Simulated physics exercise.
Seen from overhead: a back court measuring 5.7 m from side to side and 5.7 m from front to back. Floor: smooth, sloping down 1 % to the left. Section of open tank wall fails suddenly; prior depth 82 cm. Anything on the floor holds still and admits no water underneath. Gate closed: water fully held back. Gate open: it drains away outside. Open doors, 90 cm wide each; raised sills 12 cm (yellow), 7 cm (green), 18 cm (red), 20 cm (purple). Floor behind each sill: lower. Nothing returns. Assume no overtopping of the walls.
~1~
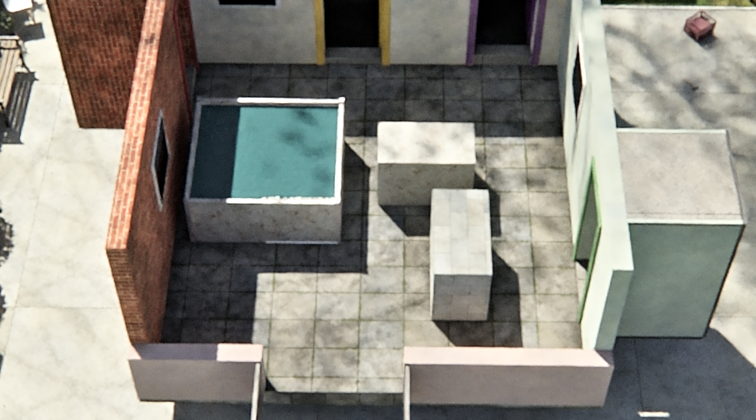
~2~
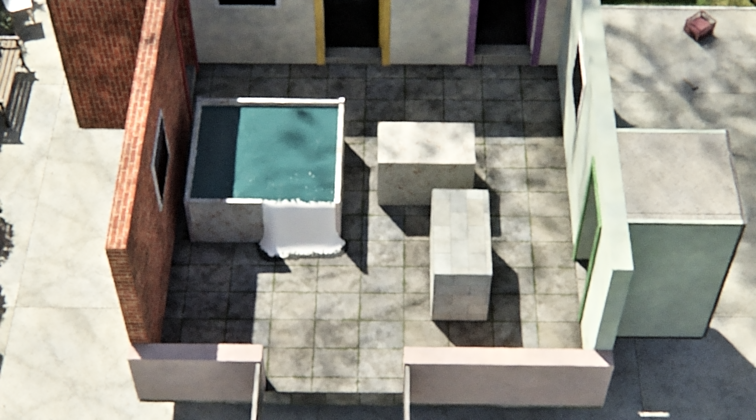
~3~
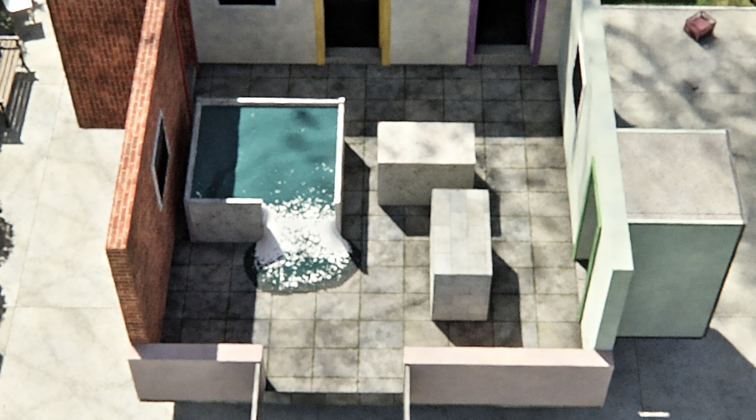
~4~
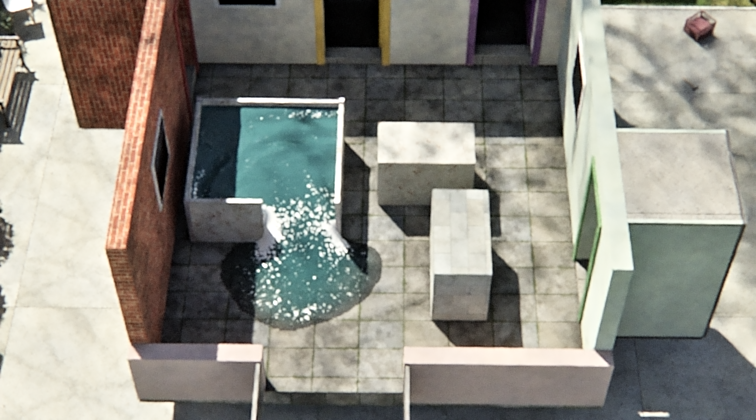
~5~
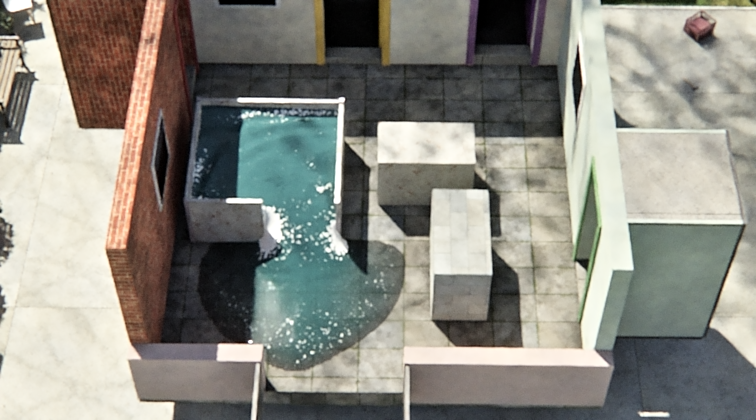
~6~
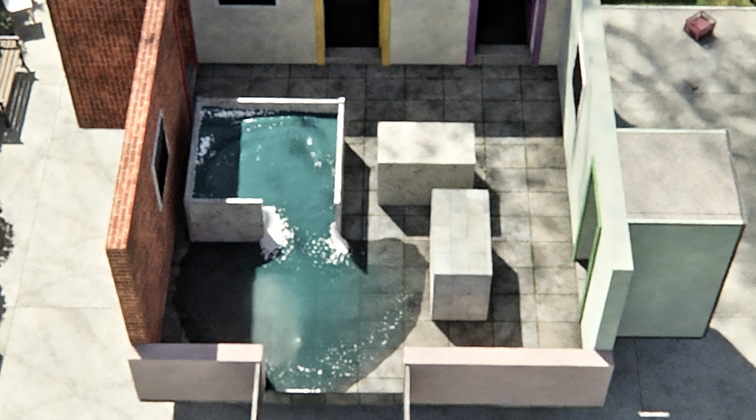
At first, an open tank of still teal water stands whole in a paved court between a brick wall and pale green wall. Part of its front side gives way and water pours out, foaming white, then spreads across the tiles to the brick wall, a pale block and the front opening.
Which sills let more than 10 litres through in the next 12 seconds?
One by one: Yellow door: Short of the set amount, green door: Short of the set amount, red door: Short of the set amount, purple door: Short of the set amount.
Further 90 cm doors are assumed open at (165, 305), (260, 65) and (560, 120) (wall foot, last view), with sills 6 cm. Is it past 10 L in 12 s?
So, in the order given, it's beyond the mark, then shy of the mark, then shy of the mark.
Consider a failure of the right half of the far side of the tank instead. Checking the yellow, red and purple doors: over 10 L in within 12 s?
Compared with the limit, yellow is higher, red is higher and purple is lower.
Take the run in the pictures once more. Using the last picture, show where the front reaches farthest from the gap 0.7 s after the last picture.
(500, 377).
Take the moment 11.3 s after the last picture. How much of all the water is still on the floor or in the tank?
Roughly 42 per cent is still there.
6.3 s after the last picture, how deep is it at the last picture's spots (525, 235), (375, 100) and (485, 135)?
Taking the spots in order: 3 cm, 1 cm, 3 cm.
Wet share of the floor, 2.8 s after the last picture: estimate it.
Roughly 50 % of the floor is wet.
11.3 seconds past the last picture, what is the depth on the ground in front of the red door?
7.0 cm.
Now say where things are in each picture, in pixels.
In the first frame, the open tank at (266, 153) is whole and still, 82 cm deep.
In the second frame, the front is at (344, 244), 0.6 m from the gap at (300, 228); 0.2 m2 of floor is under water; 82 cm left at the back of the open tank.
In the third frame, water pours out at (300, 229) and has run 0.9 m, to (273, 289); typically 12 cm deep outside, 82 cm at the open tank's back.
In the fourth frame, water pours out at (300, 230) and has run 1.4 m, to (275, 322); typically 9 cm deep outside, 80 cm at the open tank's back.
In the fifth frame, water pours out at (300, 230) and has run 2.1 m, to a hidden place; typically 6 cm deep outside, 72 cm at the open tank's back.
In the sixth frame, the front is at a hidden place, 2.5 m from the gap at (300, 229); 5.9 m2 of floor is under water; 69 cm left at the back of the open tank.
Then, 0.7 s after the last picture water covers 30 % of the floor and is deepest (38 cm) near (314, 254); yellow door not reached, green door not reached, red door not reached, purple door not reached.
Then, 1.5 s after the last picture water covers 35 % of the floor and is deepest (36 cm) near (157, 374); yellow door not reached, green door not reached, red door not reached, purple door not reached.
Then, 2.8 s after the last picture water covers 50 % of the floor and is deepest (25 cm) near (157, 374); yellow door not reached, green door 8 cm at the sill, 1 L in, red door not reached, purple door not reached.
Then, 6.3 s after the last picture water covers 80 % of the floor and is deepest (14 cm) near (157, 374); yellow door 2 cm at the sill, 0 L in, green door 5 cm at the sill, 4 L in, red door 4 cm at the sill, 0 L in, purple door 7 cm at the sill, 0 L in.
Then, 11.3 s after the last picture water covers 100 % of the floor and is deepest (10 cm) near (198, 68); yellow door 3 cm at the sill, 0 L in, green door 3 cm at the sill, 4 L in, red door 7 cm at the sill, 0 L in, purple door 4 cm at the sill, 0 L in.
